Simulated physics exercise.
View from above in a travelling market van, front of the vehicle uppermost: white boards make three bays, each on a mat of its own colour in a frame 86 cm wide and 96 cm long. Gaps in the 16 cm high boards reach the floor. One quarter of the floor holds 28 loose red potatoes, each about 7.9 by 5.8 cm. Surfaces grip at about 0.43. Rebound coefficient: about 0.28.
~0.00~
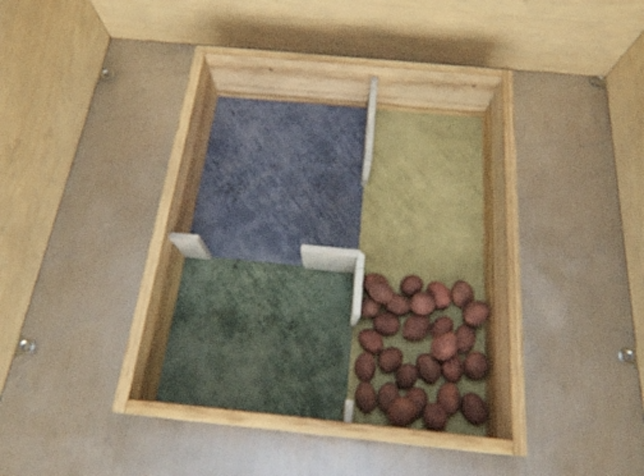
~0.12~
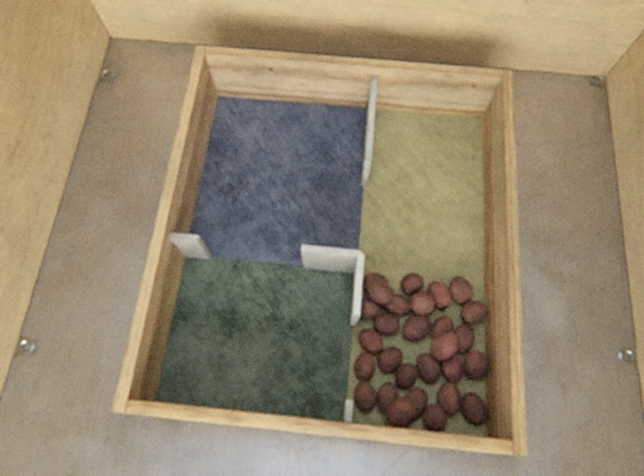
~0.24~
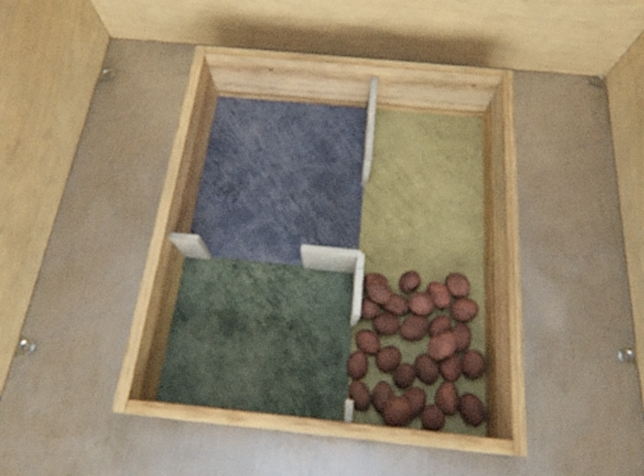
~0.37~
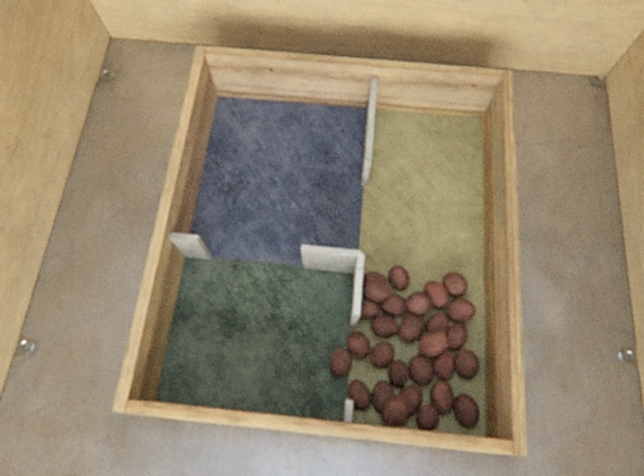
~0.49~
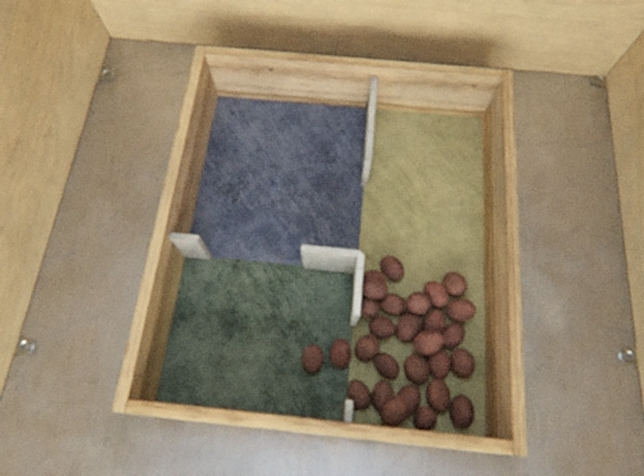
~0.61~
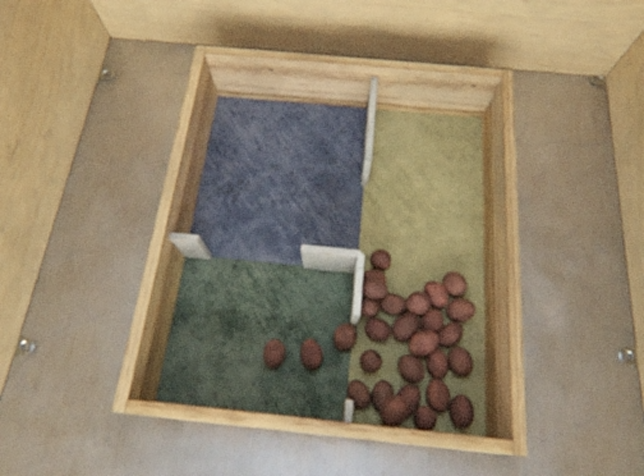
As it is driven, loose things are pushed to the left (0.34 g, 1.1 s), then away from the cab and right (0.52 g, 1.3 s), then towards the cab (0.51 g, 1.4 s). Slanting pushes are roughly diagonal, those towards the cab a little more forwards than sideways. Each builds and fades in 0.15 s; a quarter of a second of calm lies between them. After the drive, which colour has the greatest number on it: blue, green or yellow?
The largest share ends in the yellow bay.
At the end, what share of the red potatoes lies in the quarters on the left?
About 20 per cent.
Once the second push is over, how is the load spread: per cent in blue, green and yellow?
Blue 0, green 20, yellow 80 per cent.
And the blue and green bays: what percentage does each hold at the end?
Blue 10, green 10 per cent.
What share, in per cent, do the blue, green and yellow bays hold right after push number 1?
By then: Blue 0, green 20, yellow 80 per cent.
After push 1 (1.34 s), 1 in the blue bay, 6 in the green bay and 21 in the yellow bay.
After push 2 (2.89 s), 6 in the green bay and 22 in the yellow bay.
After push 3 (4.54 s), 3 in the blue bay, 3 in the green bay and 22 in the yellow bay.
When it is over (at 5.36 s), 3 in the blue bay, 3 in the green bay and 22 in the yellow bay.
